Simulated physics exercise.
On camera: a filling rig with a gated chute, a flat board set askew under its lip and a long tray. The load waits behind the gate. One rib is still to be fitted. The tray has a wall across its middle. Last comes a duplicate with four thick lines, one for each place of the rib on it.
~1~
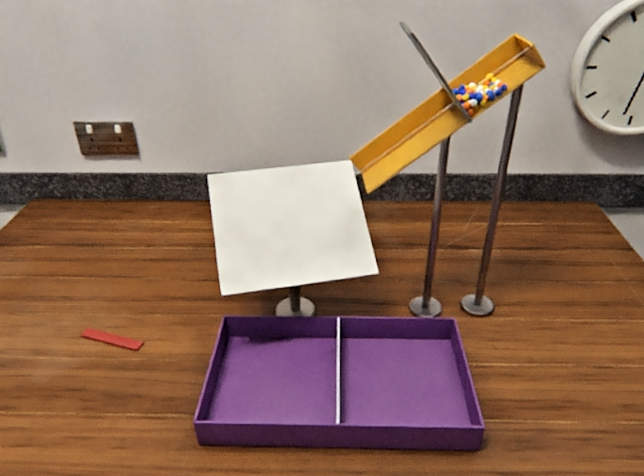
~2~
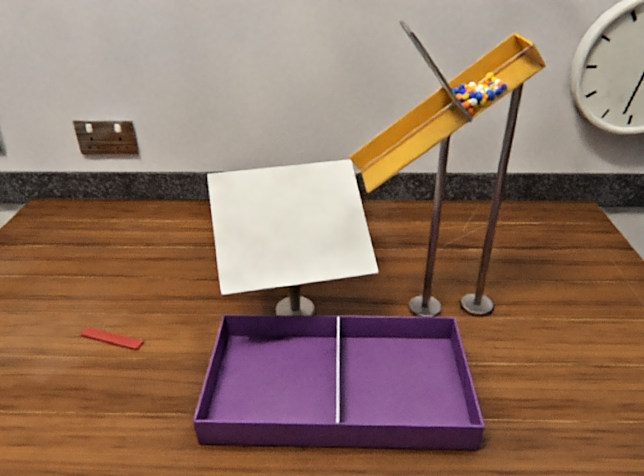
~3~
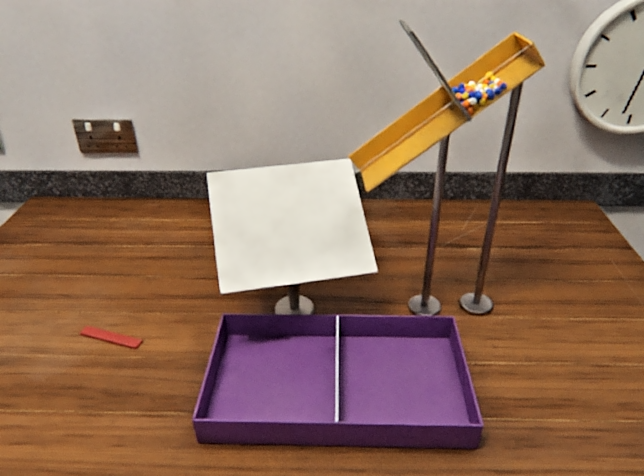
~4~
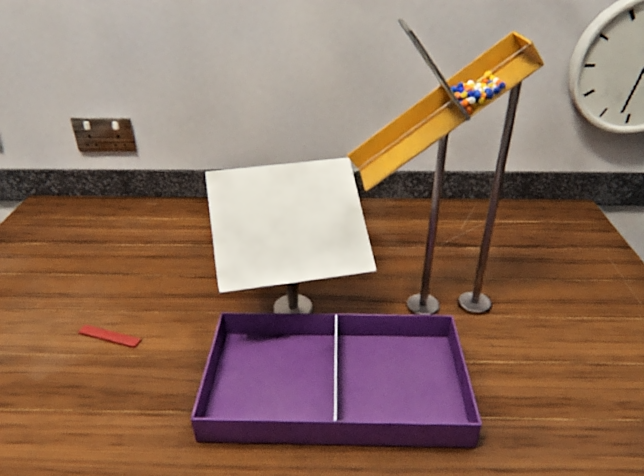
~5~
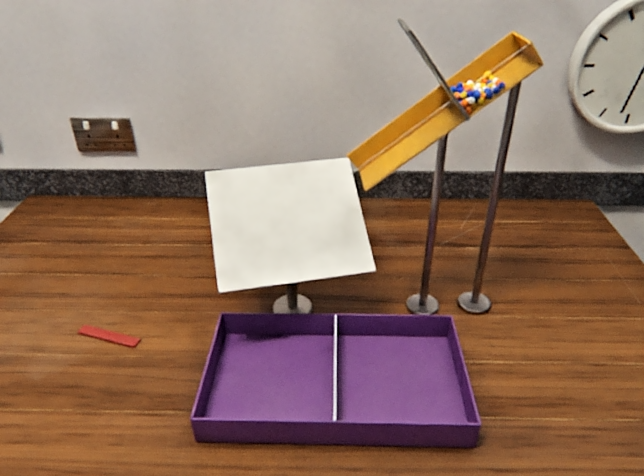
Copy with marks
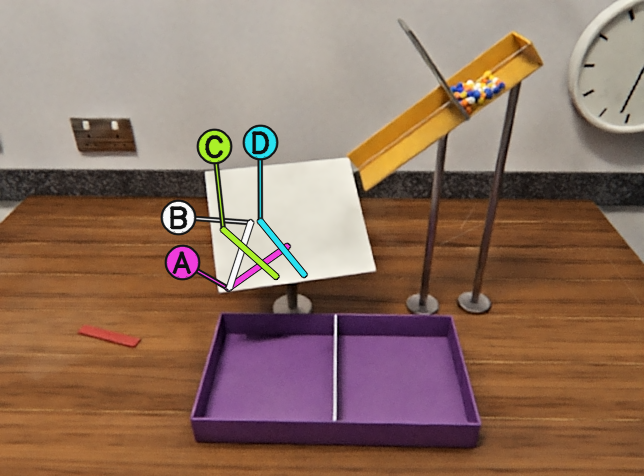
At first, small orange, blue and white beads sit behind a thin grey gate in a sloping yellow chute, above a tilted white board and a divided purple tray. Through the rest of the clip the beads and gate stay still, and only the view shifts very slightly.
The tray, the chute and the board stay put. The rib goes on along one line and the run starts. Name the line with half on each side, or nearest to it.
Best: D.
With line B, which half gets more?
Left.
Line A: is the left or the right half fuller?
Left.
On the marked copy, line A from (287, 246) to (228, 288); line B from (250, 222) to (229, 287); line C from (223, 229) to (276, 276); line D from (260, 221) to (304, 274).
If A is chosen, of what is caught, all but a few in the left half, a small share in the right.
If B is chosen, of what is caught, all but a few in the left half, only a few in the right.
If C is chosen, of what is caught, all but a few in the left half, a small share in the right.
If D is chosen, of what is caught, close to a third in the left half, close to two thirds in the right.
